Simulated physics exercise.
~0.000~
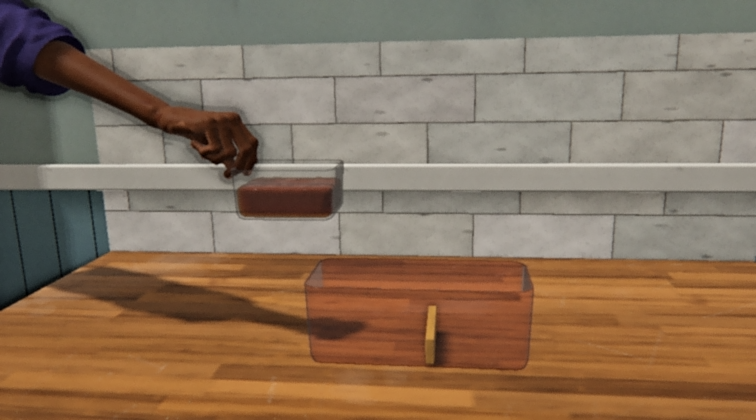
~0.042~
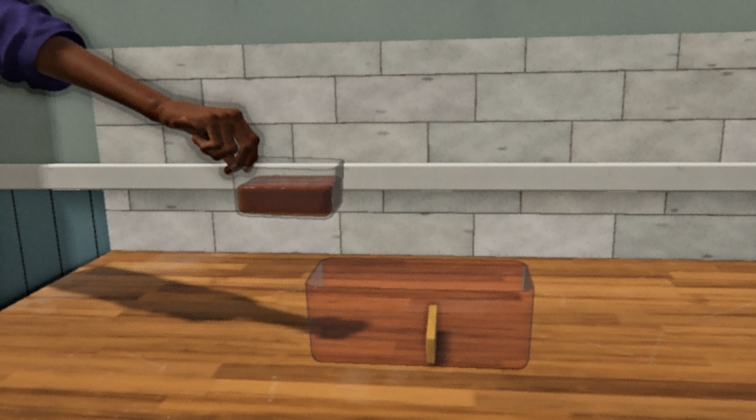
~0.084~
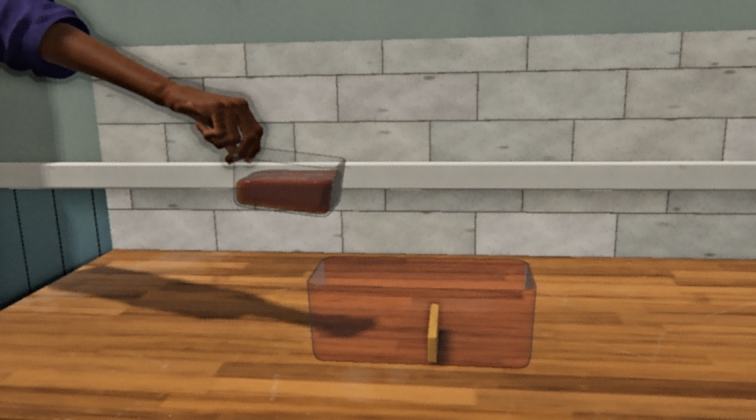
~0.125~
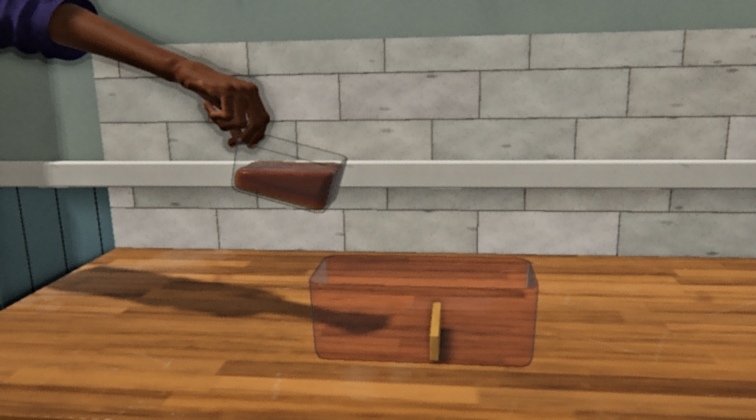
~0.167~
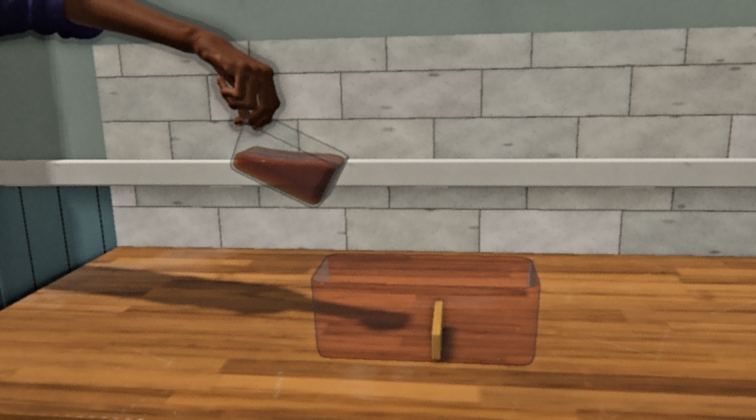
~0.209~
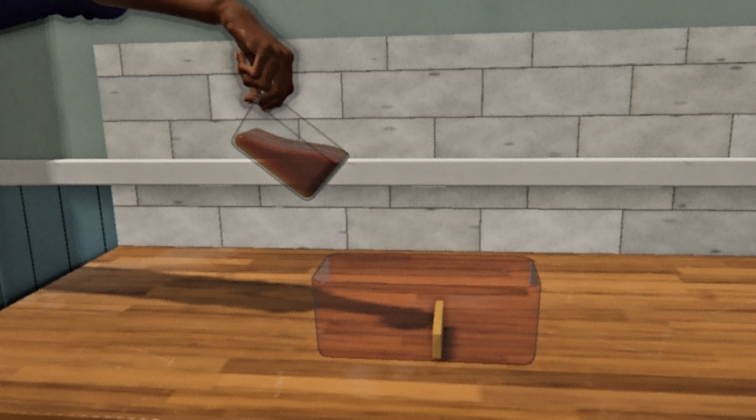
Hand lifting one side of a clear box of reddish-brown liquid, tilting it rightward above a long transparent basin on a wooden counter.
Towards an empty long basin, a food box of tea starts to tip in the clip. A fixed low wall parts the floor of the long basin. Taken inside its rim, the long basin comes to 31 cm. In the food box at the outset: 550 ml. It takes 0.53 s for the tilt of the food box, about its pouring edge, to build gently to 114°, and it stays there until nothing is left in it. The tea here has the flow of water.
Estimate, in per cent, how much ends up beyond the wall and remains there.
Roughly 44 % ends up beyond the wall.
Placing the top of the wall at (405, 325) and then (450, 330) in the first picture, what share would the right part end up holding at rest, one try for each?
65 per cent first, 20 per cent second.
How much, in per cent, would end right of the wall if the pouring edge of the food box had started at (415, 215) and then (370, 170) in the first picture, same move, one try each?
70 then 60 %.
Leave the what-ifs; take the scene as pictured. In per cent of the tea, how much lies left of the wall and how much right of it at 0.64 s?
About 28 % left, 58 % right.
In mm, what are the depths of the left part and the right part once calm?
12 mm left, 16 mm right.
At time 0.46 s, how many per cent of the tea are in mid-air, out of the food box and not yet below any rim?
Near 68 per cent at that moment.
By 0.46 s the tilt is 108° and 28 per cent is still to pour, 4 is left of the wall and 0 right of it.
By 0.64 s the tilt is 114° and 2 per cent is still to pour, 27 is left of the wall and 58 right of it.
By 0.82 s the tilt is 114° and 0 per cent is still to pour, 36 is left of the wall and 35 right of it.
By 1.03 s the tilt is 114° and 0 per cent is still to pour, 46 is left of the wall and 43 right of it.
At rest 48 per cent lies left of the wall, 44 right of it and 8 outside.
